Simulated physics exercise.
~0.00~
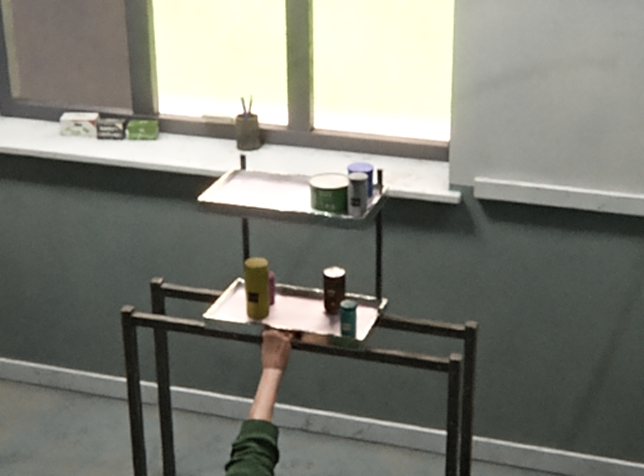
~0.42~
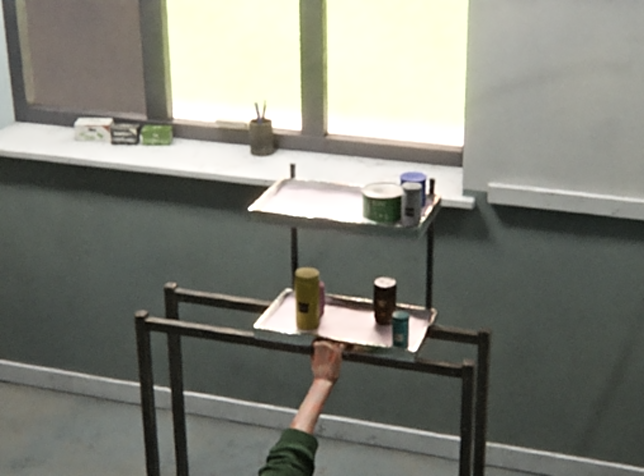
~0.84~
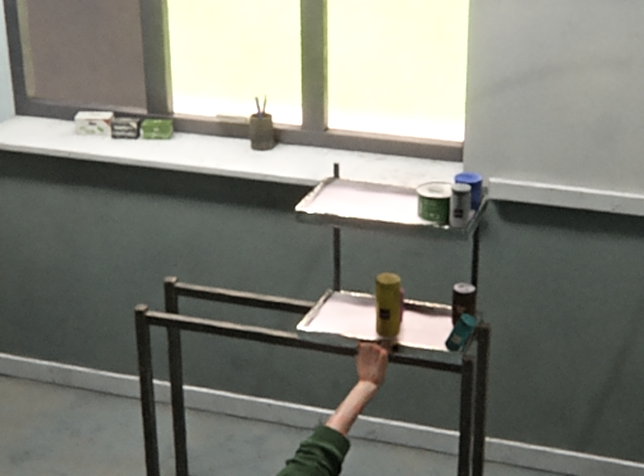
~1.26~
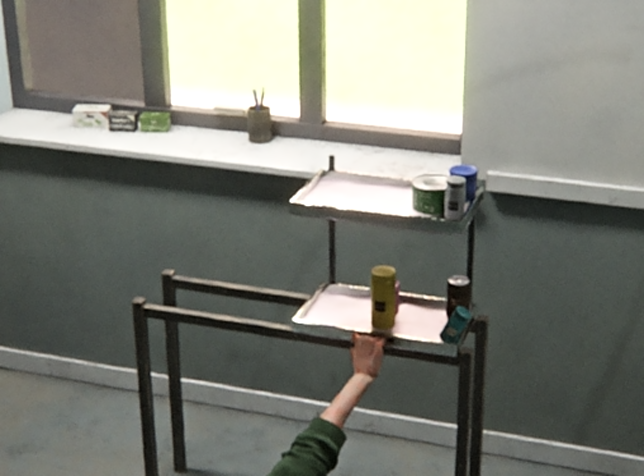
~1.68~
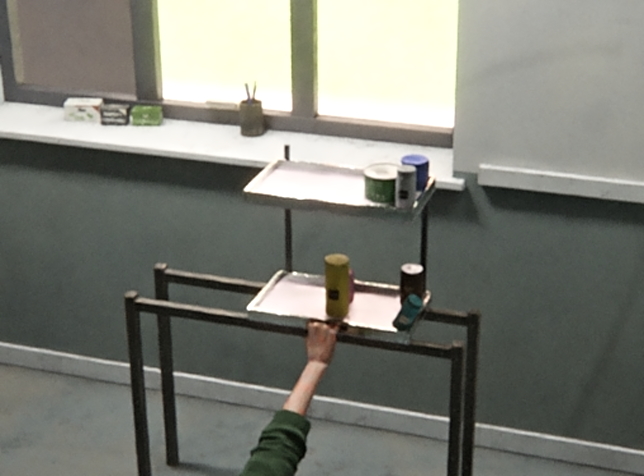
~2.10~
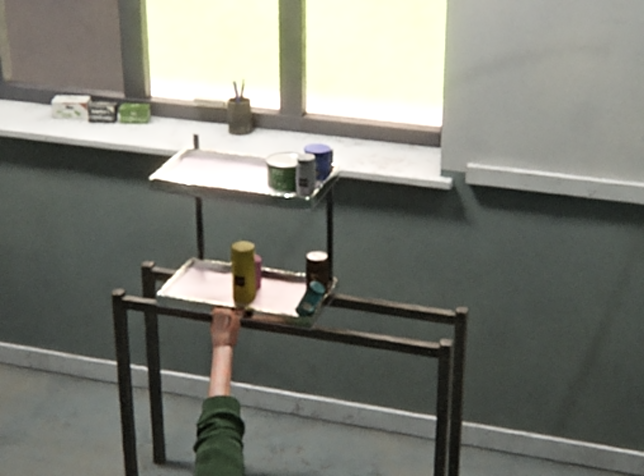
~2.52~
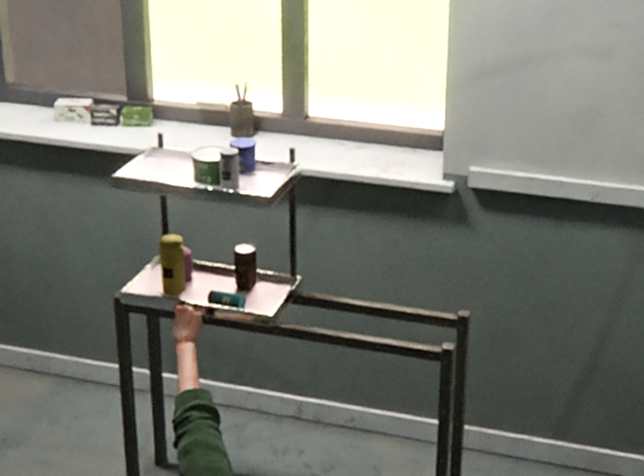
A hand slides a two-level shelf right, then left, and a small turquoise container topples.
